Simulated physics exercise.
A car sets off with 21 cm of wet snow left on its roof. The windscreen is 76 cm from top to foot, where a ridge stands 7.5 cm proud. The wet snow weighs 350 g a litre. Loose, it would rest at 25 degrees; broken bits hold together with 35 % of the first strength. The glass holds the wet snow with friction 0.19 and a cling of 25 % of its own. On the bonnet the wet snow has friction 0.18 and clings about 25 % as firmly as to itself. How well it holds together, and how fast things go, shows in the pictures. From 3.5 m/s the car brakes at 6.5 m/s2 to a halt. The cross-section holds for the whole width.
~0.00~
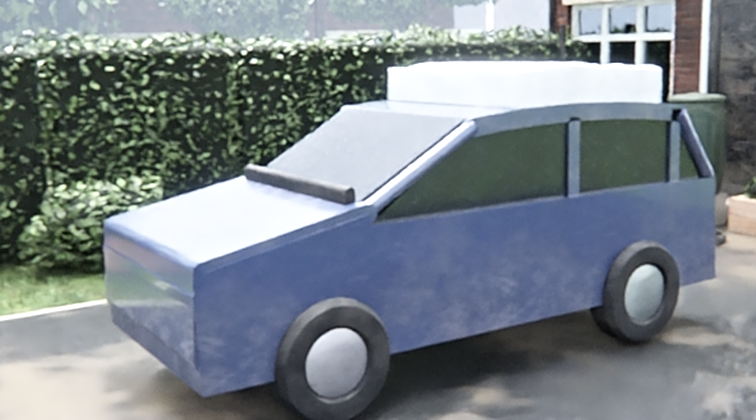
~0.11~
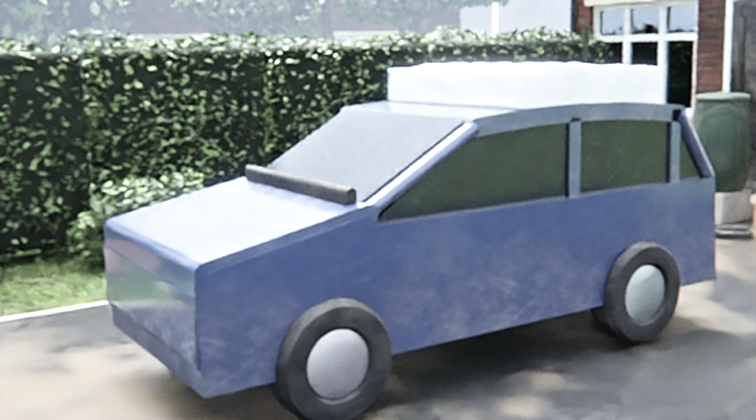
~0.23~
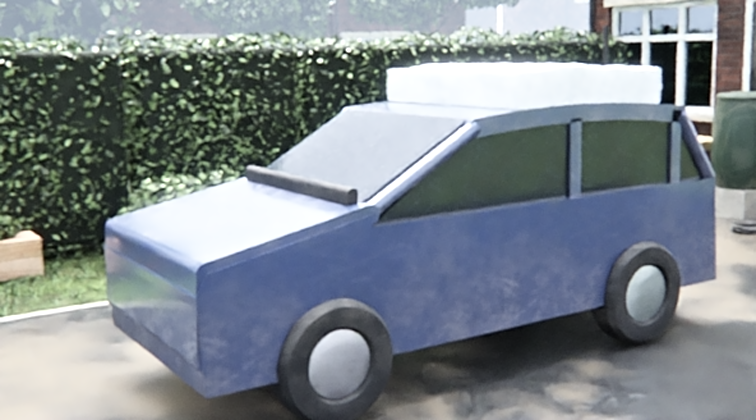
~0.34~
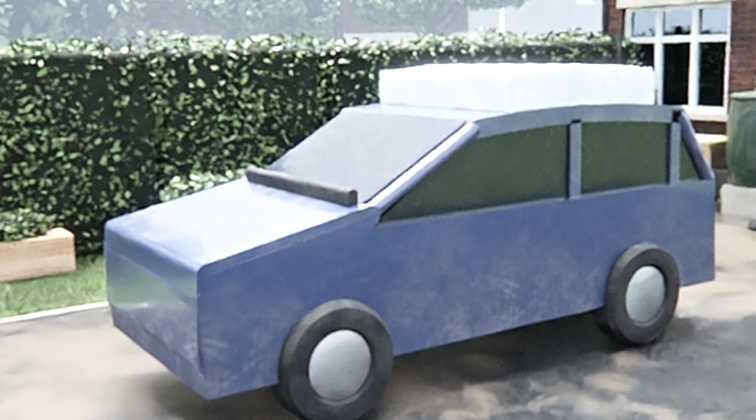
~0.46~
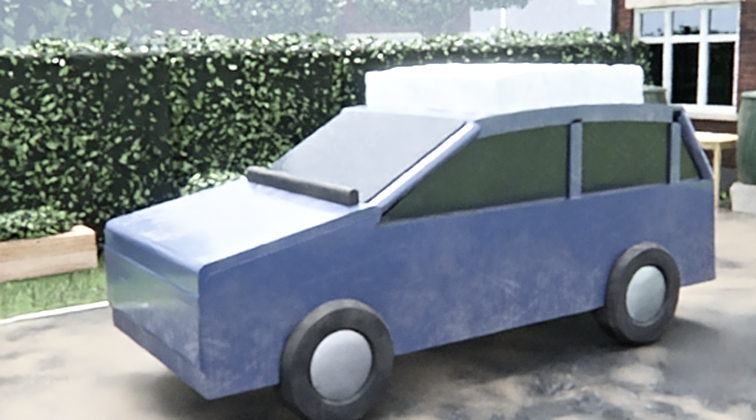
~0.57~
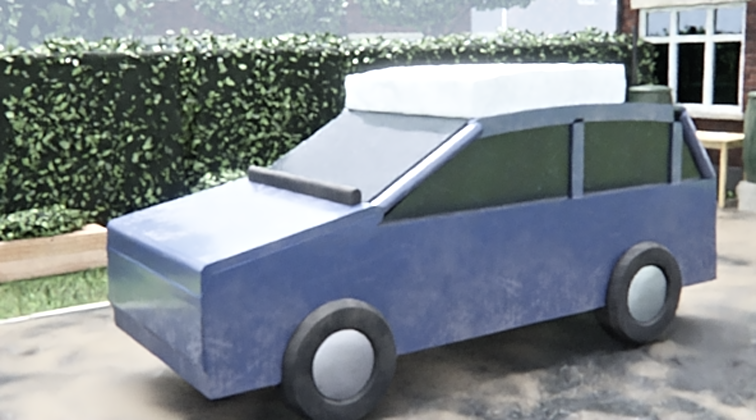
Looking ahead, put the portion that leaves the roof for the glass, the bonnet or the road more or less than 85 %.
The portion that leaves the roof for the glass, the bonnet or the road is more than 85 %.
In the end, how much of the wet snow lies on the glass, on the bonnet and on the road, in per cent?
Roughly 30 % on the glass, 20 % on the bonnet, 45 % on the road.
After 0.89 s, 41 % of the snow is on the roof, 56 % on the glass, 4 % on the bonnet and none has gone off the nose.
After 1.27 s, none of the snow is on the roof, 52 % on the glass, 48 % on the bonnet and none has gone off the nose.
After 1.66 s, none of the snow is on the roof, 32 % on the glass, 60 % on the bonnet and 8 % has gone off the nose.
After 2.04 s, none of the snow is on the roof, 32 % on the glass, 40 % on the bonnet and 28 % has gone off the nose.
After 2.90 s, none of the snow is on the roof, 32 % on the glass, 22 % on the bonnet and 46 % has gone off the nose.
